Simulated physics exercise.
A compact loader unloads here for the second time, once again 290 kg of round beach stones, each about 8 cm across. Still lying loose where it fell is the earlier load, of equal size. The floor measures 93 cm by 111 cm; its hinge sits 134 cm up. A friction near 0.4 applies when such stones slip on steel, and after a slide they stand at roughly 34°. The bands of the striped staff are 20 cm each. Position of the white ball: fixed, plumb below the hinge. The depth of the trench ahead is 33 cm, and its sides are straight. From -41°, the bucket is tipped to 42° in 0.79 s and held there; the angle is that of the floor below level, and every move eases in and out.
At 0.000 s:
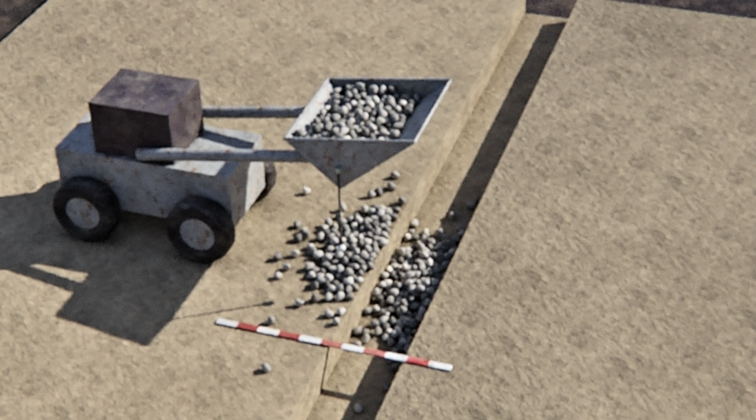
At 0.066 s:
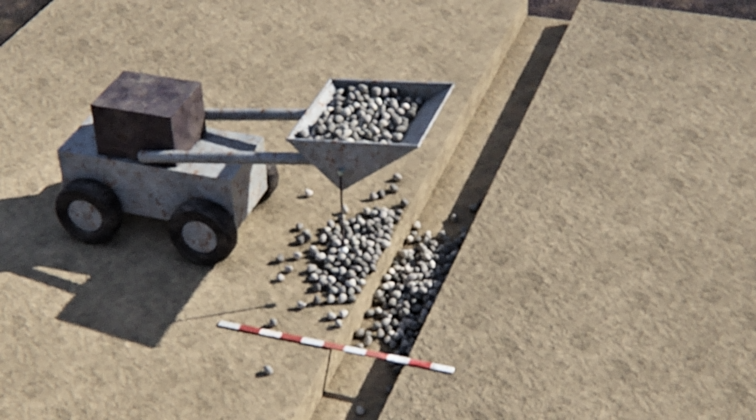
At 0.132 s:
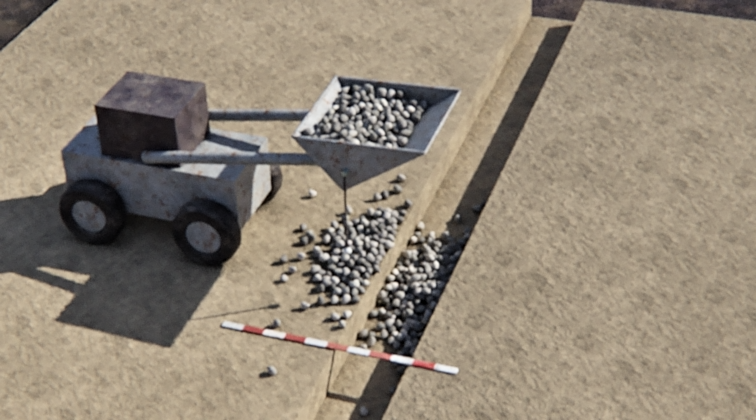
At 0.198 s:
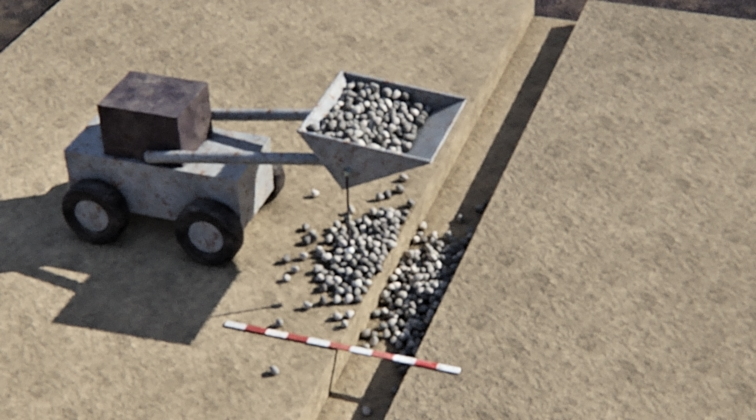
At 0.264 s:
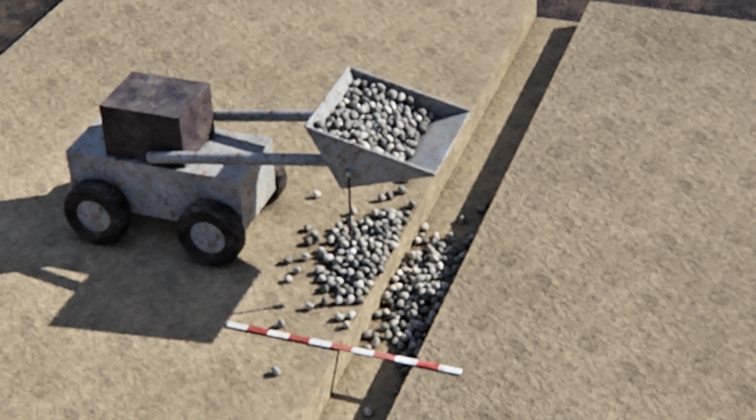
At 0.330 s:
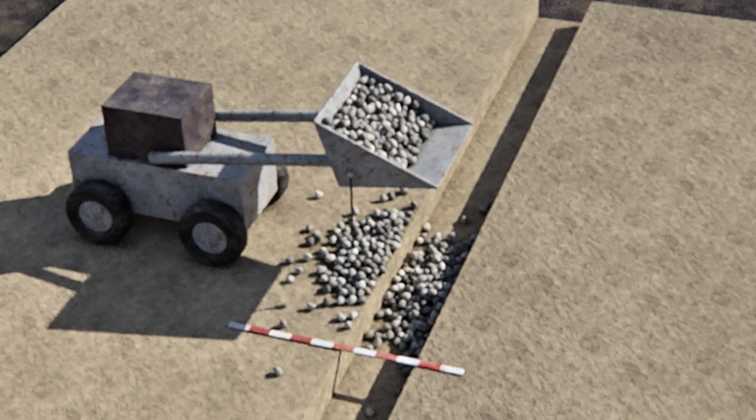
A grey bucket full of rounded stones, carried on a small four-wheeled loader with a dark brown block on top, is seen from above on sandy ground. Loose grey stones lie below it, partly in a straight trench to the right, behind a red-and-white striped staff. The bucket tilts steadily forward, its back rising and its right lip lowering, while the loader stays put and the camera drifts slightly left.
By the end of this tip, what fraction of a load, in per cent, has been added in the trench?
I would say about 28 percent.
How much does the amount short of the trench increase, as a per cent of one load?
Close to 0 parts in a hundred.
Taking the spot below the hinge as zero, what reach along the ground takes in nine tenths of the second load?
About 180 cm.
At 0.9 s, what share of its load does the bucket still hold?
Around 80 per cent of the load is still inside.
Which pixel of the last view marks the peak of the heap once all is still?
I'd say somewhere near (500, 271).
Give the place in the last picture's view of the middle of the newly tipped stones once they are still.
Centre: Approx. (495, 274).
After 0.6 s the floor is at 29°; in per cent of one load, 100 in the bucket, 37 short of the trench, 63 in the trench; the foremost stones are at (464, 277).
After 0.9 s the floor is at 42°; in per cent of one load, 79 in the bucket, 37 short of the trench, 84 in the trench; the foremost stones are at (465, 275).
After 1.2 s the floor is at 42°; in per cent of one load, 14 in the bucket, 37 short of the trench, 99 in the trench, 49 past the trench; the foremost stones are at (525, 275).
After 3.9 s the floor is at 42°; in per cent of one load, 0 in the bucket, 37 short of the trench, 91 in the trench, 72 past the trench; the foremost stones are at (679, 313). Net gain in the trench, 28.
